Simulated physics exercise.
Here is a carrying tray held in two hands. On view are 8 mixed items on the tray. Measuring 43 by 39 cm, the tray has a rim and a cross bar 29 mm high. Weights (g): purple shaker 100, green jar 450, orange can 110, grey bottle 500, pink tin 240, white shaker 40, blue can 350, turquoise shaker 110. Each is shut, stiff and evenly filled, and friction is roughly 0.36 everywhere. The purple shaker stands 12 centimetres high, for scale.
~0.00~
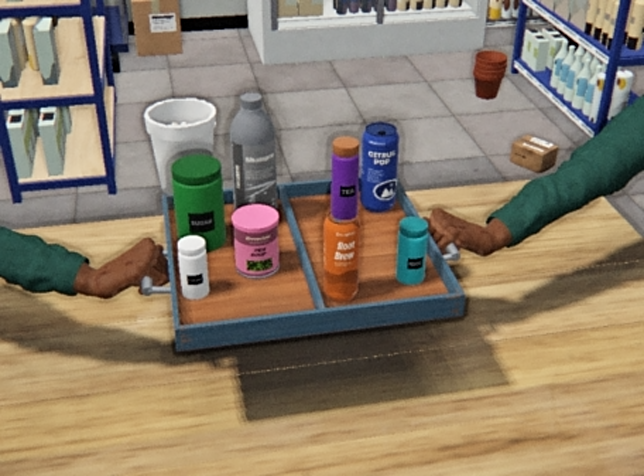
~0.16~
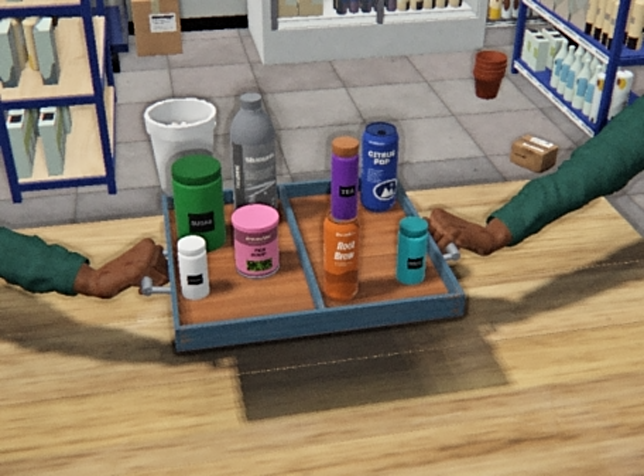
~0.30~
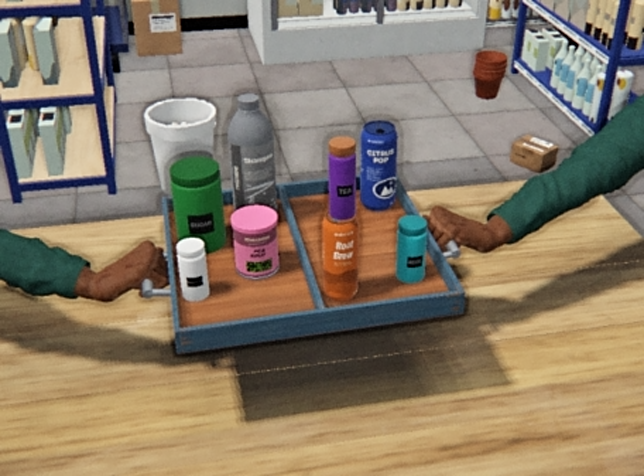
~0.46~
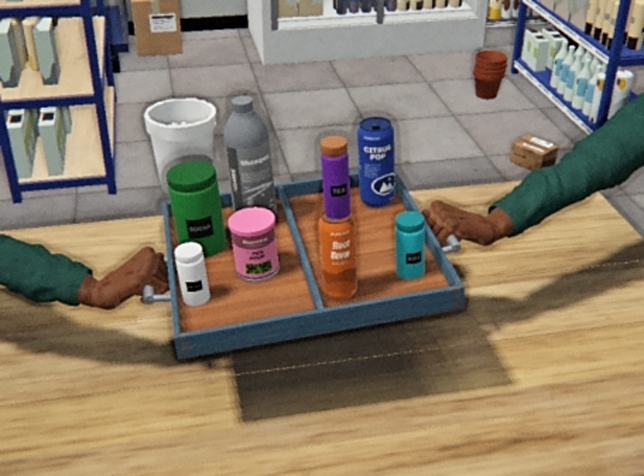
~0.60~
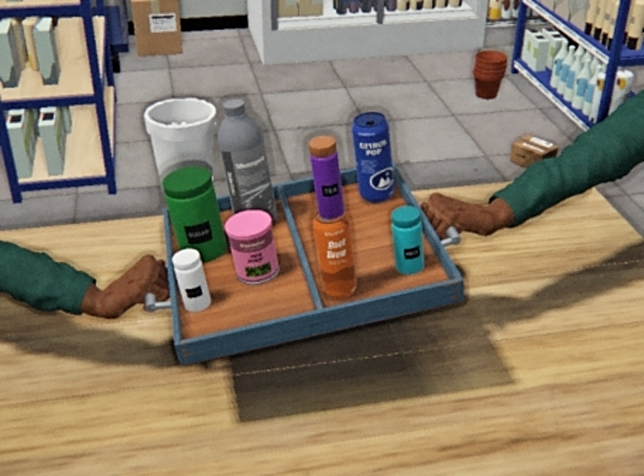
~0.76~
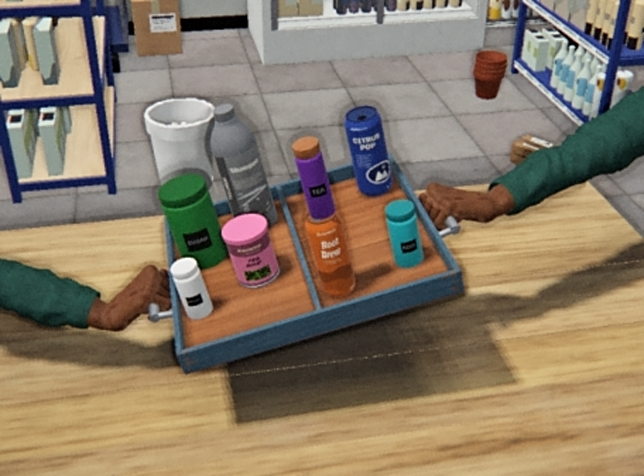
The tray of closed containers, held in two hands, gradually tilts down to the left.
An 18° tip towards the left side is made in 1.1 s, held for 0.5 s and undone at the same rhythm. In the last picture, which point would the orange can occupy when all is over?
I would say roughly (225, 292).
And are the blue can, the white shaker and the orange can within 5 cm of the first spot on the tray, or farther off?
In short, the blue can stays close to home, the white shaker leaves its position, the orange can leaves its position.
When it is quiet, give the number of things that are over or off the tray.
It comes to 3.
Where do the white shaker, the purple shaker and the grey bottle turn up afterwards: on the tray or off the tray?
When everything stops, the white shaker is still in bounds, the purple shaker is out of bounds, and the grey bottle is still in bounds.
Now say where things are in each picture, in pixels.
The first picture shows tray level; orange can (342, 256); purple shaker (345, 179).
The second picture shows tray level; grey bottle (254, 159); pink tin (256, 242).
The third picture shows tilt 1°, left edge down; white shaker (193, 270); blue can (378, 167).
The fourth picture shows tilt 4°, left edge down; turquoise shaker (410, 245); purple shaker (336, 178).
The fifth picture shows tilt 7°, left edge down; green jar (195, 215); grey bottle (246, 164).
The sixth picture shows tilt 12°, left edge down; orange can (331, 253); pink tin (252, 251).
After 1.26 s, tilt 18°, left edge down; orange can on its side near (288, 280); purple shaker 66° off its base; white shaker 12° off its base.
After 1.56 s, tilt 18°, left edge down; purple shaker now off the tray; orange can on its side near (231, 314); white shaker 72° off its base.
In the end (3.3 s), off the tray, purple shaker; toppled on the tray, orange can and white shaker; the other 5 under 5 cm from the start. In the last view, orange can near (225, 292).
